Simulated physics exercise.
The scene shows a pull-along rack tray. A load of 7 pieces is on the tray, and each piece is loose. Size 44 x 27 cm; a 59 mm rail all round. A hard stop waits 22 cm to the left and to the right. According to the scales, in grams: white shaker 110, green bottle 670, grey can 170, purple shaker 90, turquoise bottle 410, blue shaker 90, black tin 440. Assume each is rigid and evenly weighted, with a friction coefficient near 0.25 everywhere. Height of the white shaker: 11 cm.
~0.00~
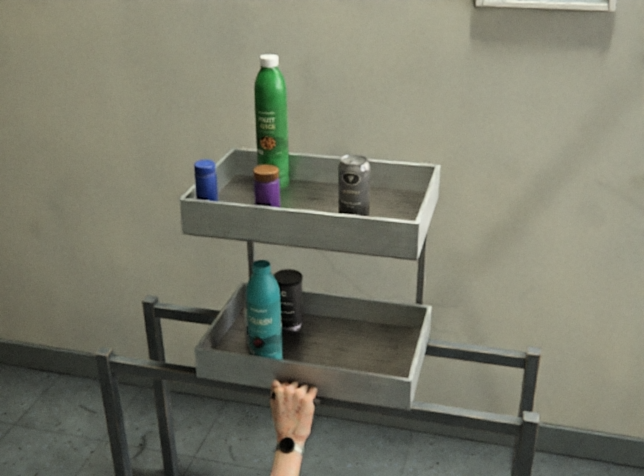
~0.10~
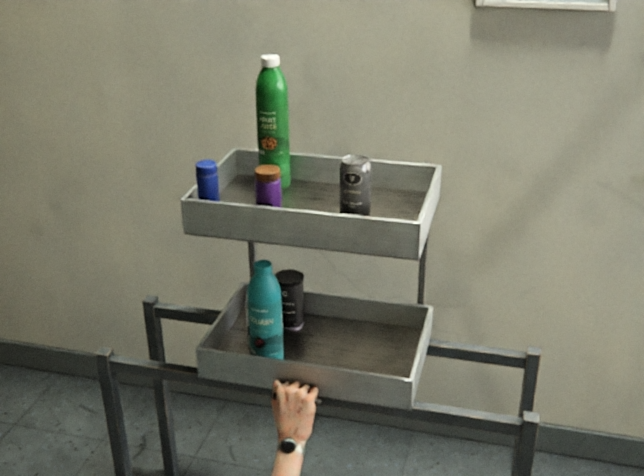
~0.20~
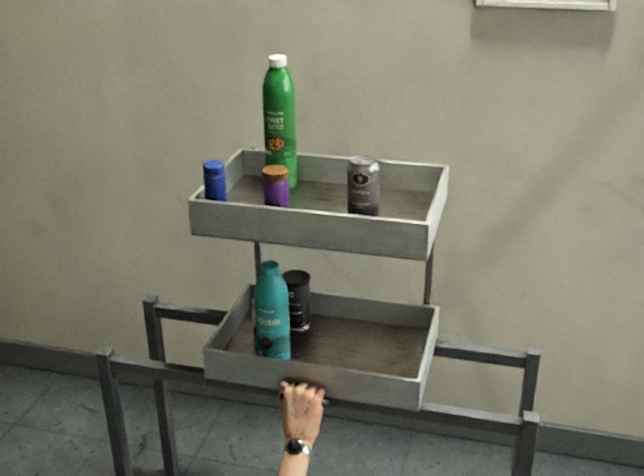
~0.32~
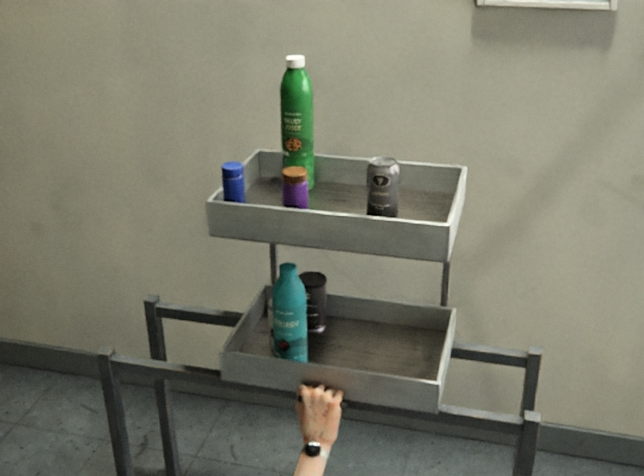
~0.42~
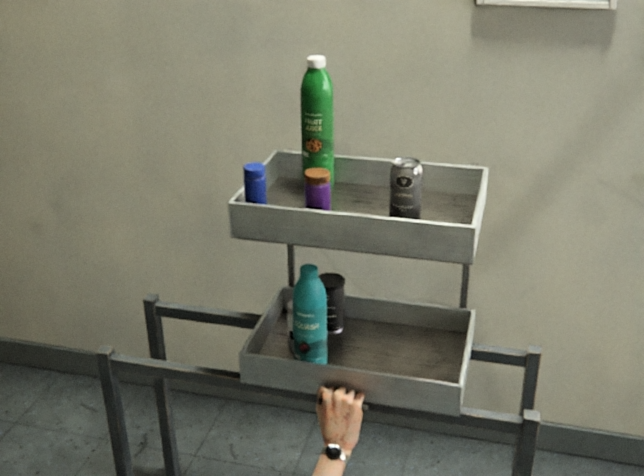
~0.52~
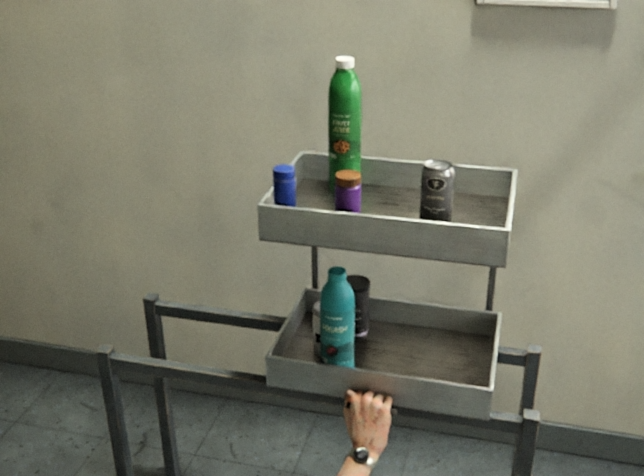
Against a plain wall, a hand gripping a two-tier rack tray of loose bottles and cans, sliding it steadily right along rails.
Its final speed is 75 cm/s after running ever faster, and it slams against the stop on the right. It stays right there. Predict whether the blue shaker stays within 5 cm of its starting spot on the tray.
Goes beyond it.
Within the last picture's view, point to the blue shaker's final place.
About (375, 207).
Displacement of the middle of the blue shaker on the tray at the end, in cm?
Some 10 cm.
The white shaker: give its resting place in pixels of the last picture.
End point: Approx. (403, 340).
By 0.72 s, tray has slid 22 cm right; blue shaker 6 cm from its spot near (352, 205); green bottle 6 cm from its spot; turquoise bottle 6 cm from its spot.
By 0.82 s, tray has slid 22 cm right; blue shaker 10 cm from its spot near (370, 207); green bottle 10 cm from its spot; turquoise bottle 10 cm from its spot.
When it is over (1.6 s), not toppled but over 5 cm from the start, white shaker, green bottle, grey can, purple shaker, turquoise bottle, blue shaker and black tin. In the last view, blue shaker near (375, 207).
